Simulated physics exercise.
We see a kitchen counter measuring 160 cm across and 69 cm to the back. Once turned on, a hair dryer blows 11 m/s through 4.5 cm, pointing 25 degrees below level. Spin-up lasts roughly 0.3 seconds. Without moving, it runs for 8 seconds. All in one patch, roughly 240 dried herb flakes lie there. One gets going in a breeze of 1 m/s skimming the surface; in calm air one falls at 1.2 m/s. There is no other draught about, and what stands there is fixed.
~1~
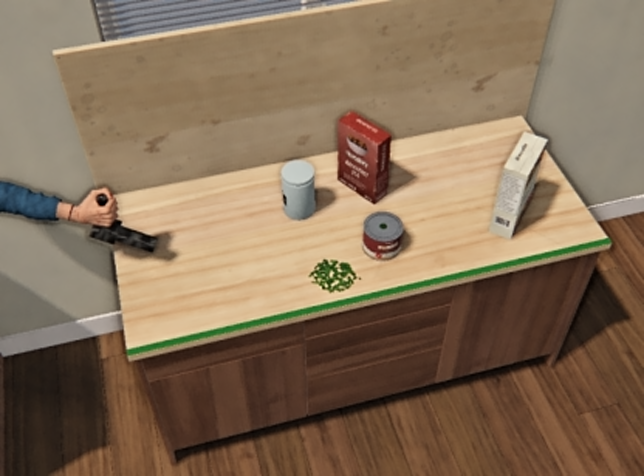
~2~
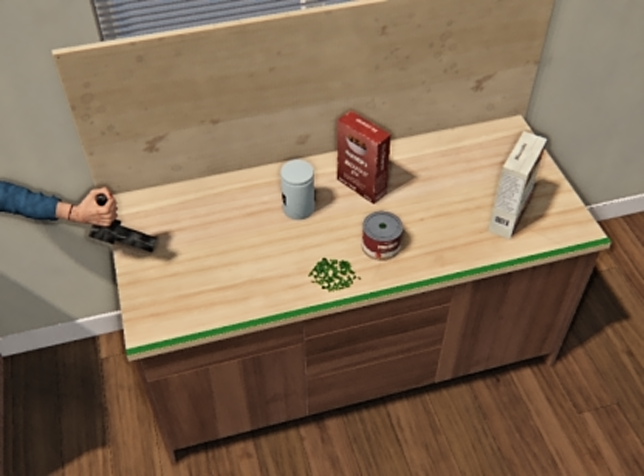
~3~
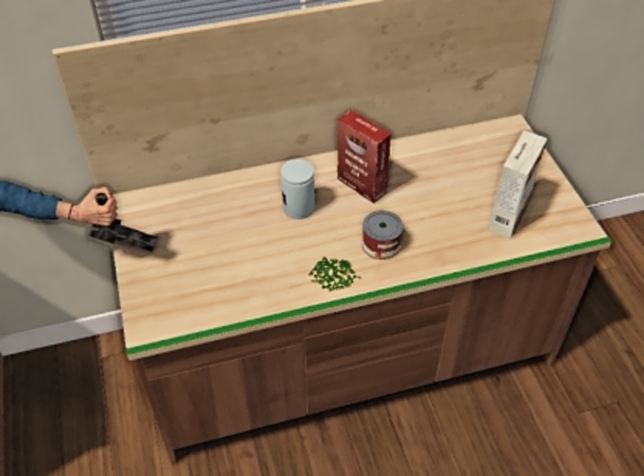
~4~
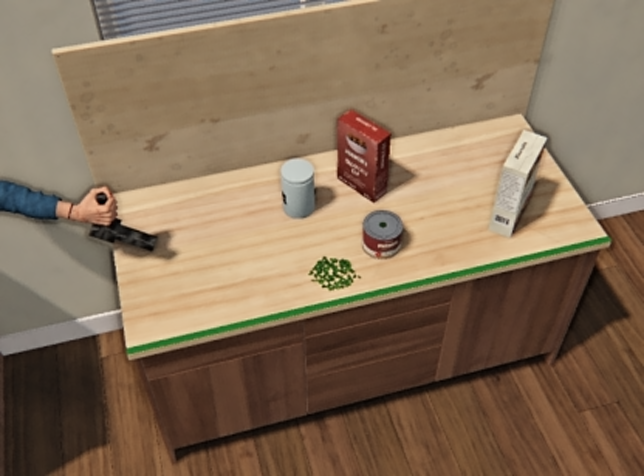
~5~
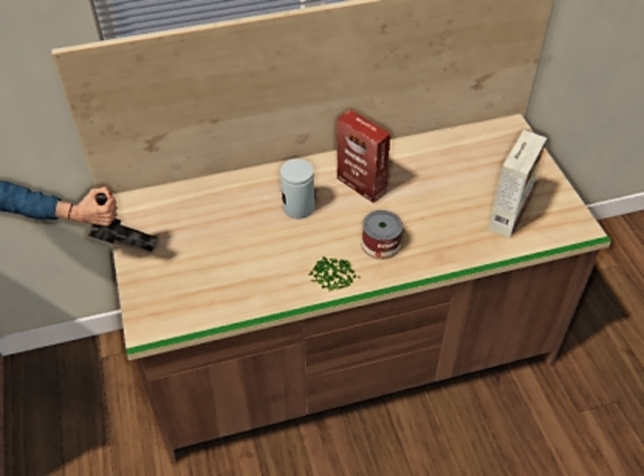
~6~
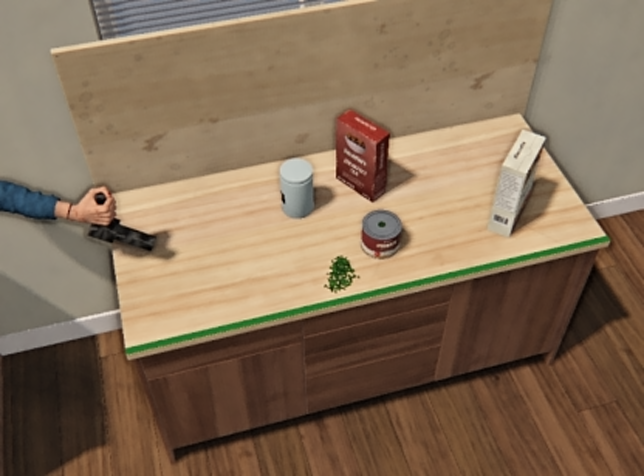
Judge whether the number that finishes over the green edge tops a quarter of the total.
Over a quarter is lost there.
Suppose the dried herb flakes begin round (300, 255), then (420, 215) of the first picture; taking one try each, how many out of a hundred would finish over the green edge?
It goes 50 % first, then 0 %.
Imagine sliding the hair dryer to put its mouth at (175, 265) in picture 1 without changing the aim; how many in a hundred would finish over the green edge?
The share would be near 50 %.
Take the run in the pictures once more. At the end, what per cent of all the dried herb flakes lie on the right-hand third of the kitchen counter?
It comes out near 0 in a hundred.
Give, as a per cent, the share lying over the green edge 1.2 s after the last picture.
I reckon close to 90 %.
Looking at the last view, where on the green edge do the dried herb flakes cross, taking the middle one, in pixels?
(425, 285).
Then, 1.2 s after the last picture, 93 % are over the green edge; 94 % have settled or left.
Then, 2.2 s after the last picture, 93 % are over the green edge; 98 % have settled or left.
Then, 4.1 s after the last picture, 93 % are over the green edge; 100 % have settled or left.
Then, 7.7 s after the last picture, at the end, 93 % are over the green edge.
